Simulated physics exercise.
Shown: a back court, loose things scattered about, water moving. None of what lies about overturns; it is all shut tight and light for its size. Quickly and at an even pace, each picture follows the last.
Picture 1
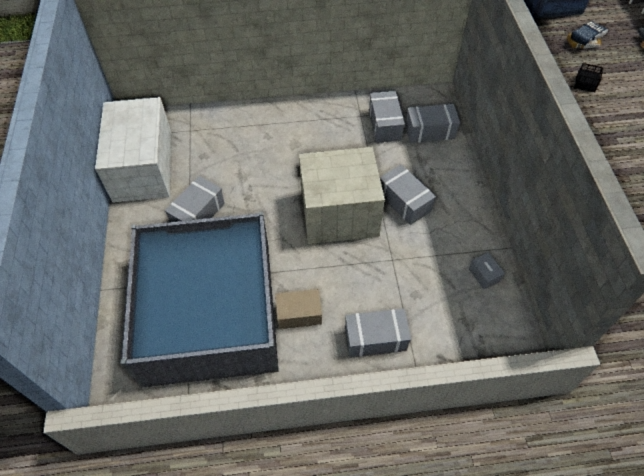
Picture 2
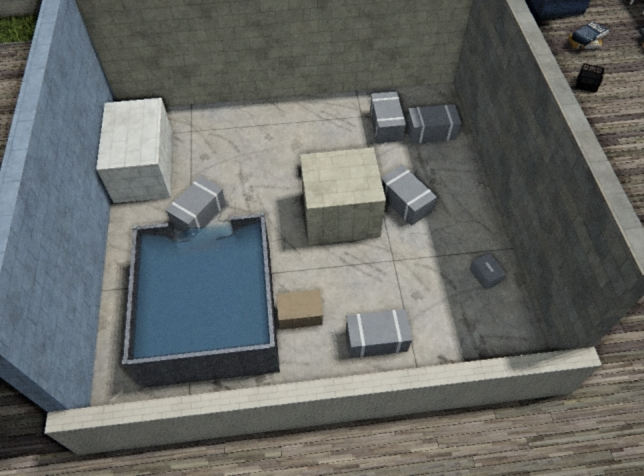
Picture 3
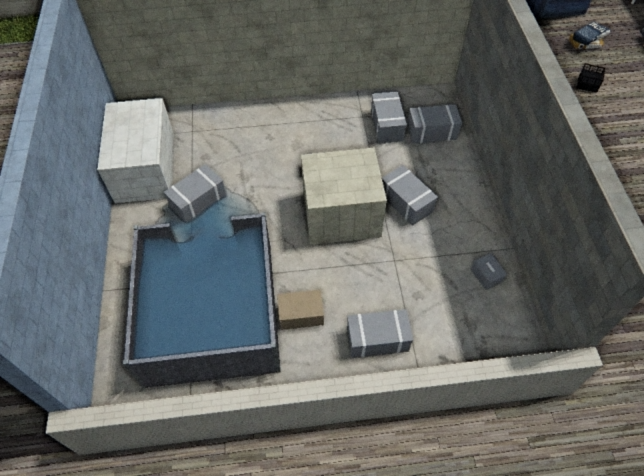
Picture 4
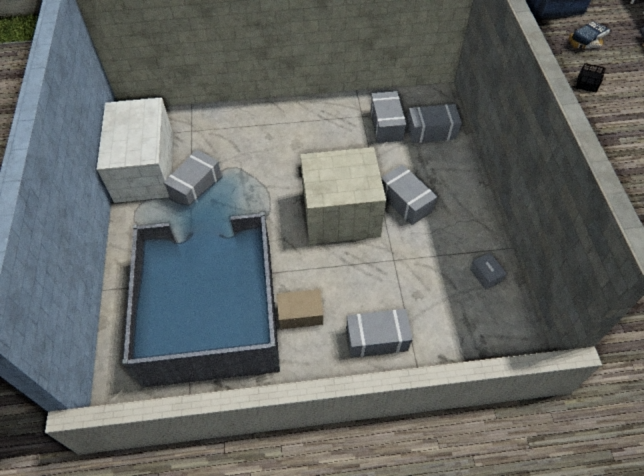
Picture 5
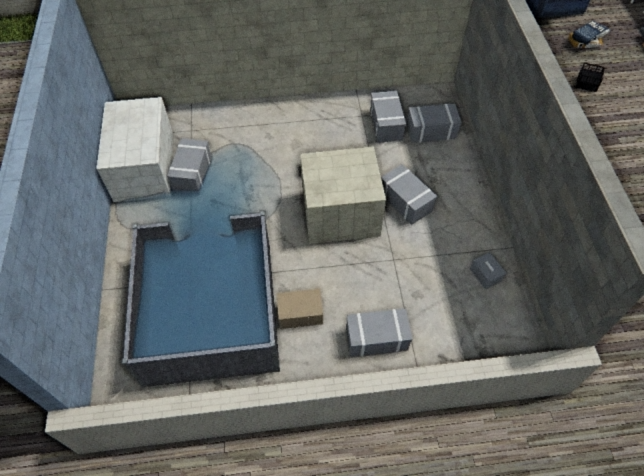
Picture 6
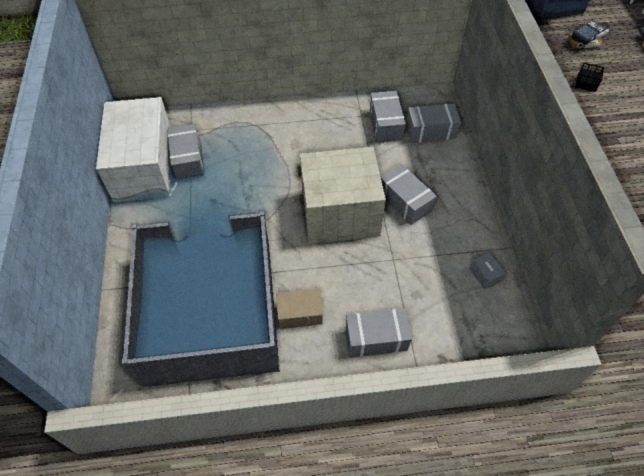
Water pours from a gap in the pool's back wall, pushing one gray trunk toward a white block.
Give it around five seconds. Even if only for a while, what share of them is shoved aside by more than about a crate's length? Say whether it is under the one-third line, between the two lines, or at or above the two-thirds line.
It is a middling share of a third to two thirds.
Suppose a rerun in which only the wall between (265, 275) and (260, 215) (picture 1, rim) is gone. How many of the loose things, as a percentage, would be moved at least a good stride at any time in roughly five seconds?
I'd put it at about 50 percent.
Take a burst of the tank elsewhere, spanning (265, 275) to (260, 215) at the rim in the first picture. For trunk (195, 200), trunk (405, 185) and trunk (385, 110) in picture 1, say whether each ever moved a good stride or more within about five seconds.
In turn: Under that, never so far, moved that far.
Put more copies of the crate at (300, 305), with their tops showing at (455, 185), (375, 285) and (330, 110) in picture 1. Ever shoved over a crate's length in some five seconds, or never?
Okay, in order the twins go a long way, nowhere much, a long way.
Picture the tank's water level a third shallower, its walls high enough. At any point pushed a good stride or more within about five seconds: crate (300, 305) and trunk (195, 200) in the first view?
Note - object one not displaced that much, object two displaced that much.
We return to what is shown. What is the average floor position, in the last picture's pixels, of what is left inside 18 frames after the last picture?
Their centre sits close to (389, 205) on the floor of the last picture.
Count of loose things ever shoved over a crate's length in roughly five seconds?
That adds up to 3.
A moment on, 1 of 8 are well off their spots; 1 afloat.
Next, 1 of 8 are well off their spots; 1 afloat.
Later, 2 of 8 are well off their spots; 2 afloat.
In the end, 3 of 8 are well off their spots, and 3 have been at some point; 3 afloat.
